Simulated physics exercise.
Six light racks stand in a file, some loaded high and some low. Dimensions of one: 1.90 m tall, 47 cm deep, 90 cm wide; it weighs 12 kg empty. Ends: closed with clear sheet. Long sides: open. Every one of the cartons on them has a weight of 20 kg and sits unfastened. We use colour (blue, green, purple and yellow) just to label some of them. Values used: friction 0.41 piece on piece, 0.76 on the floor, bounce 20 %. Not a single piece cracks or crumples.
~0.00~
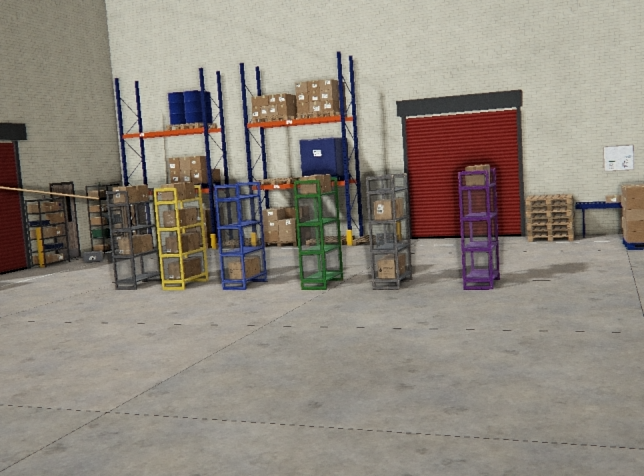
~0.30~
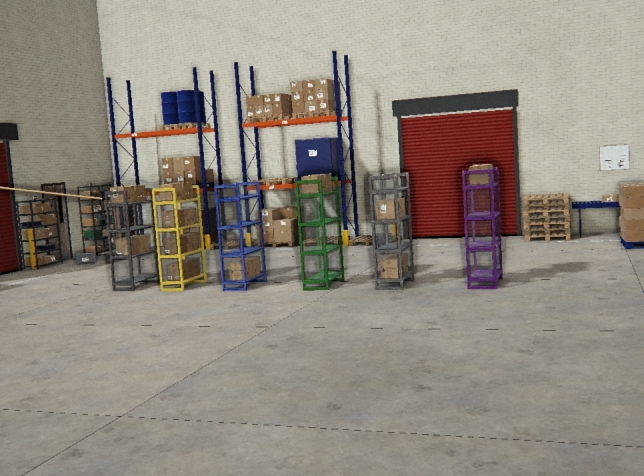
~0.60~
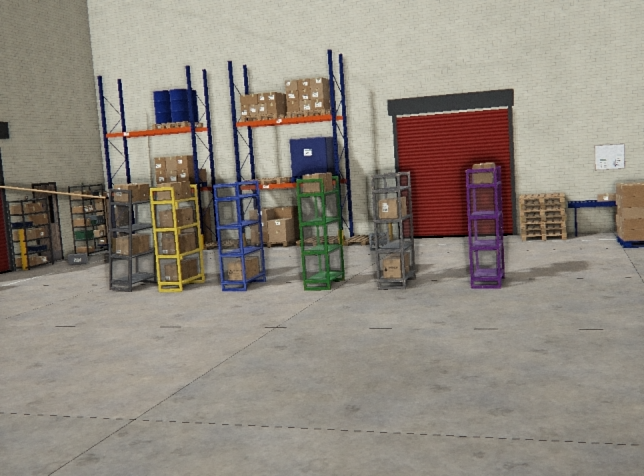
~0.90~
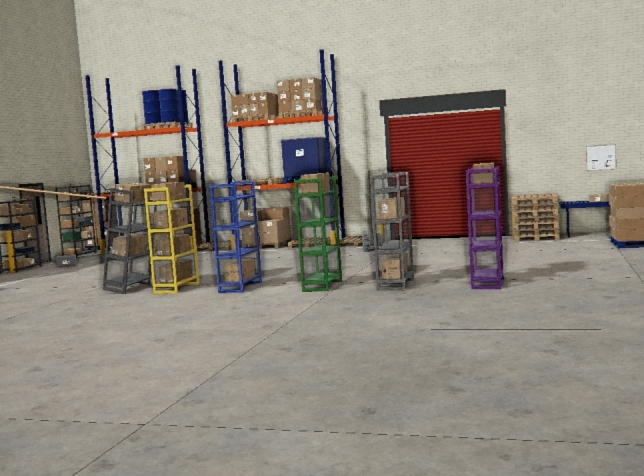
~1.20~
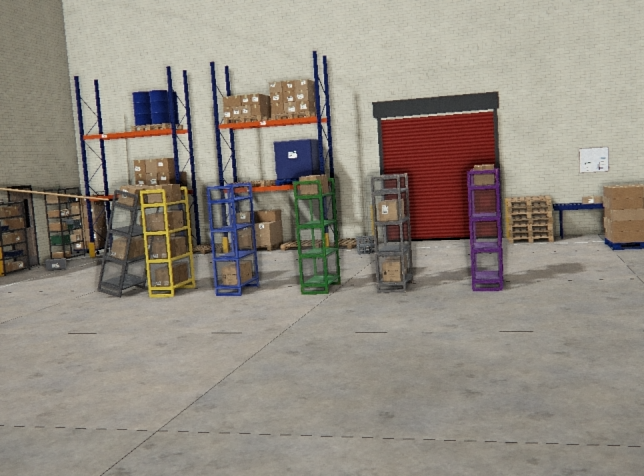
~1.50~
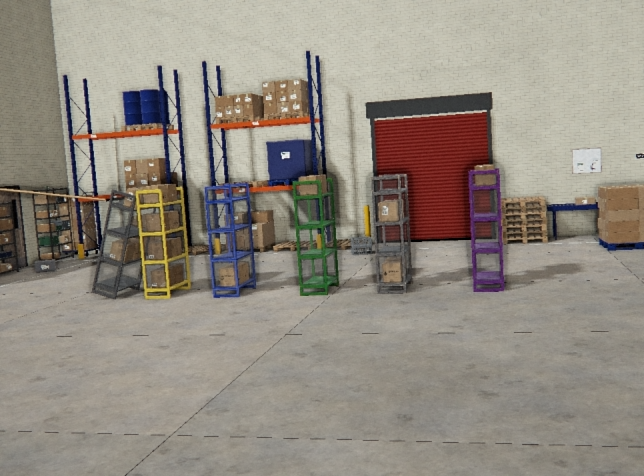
Six slim racks holding brown boxes stand in a row across a concrete warehouse floor, seen from the front and slightly above. From left they are grey, yellow, blue, green, grey and purple, before tall blue-and-orange shelving and a red shutter. As the camera moves round slightly, a thin tan pole from the left pushes the first grey rack, which tilts rightward toward the yellow one; the others stay in place.
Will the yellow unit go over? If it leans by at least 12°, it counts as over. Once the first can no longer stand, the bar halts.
No.
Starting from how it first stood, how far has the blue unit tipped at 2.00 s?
Its tilt comes to about 0° at that moment.
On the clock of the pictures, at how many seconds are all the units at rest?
Close to 2.5 seconds.
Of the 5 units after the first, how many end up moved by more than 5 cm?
The number is 0.
Around 1.56 s, 0 cartons spilt or dropped; none of the 5 other units over; yellow unit unmoved.
Finally (2.6 s), 0 cartons spilt or dropped; none of the 5 other units over; yellow unit unmoved; purple unit unmoved; green unit unmoved. Five left standing. Seen by the last camera, middles, yellow unit near (164, 242), purple unit near (487, 229).
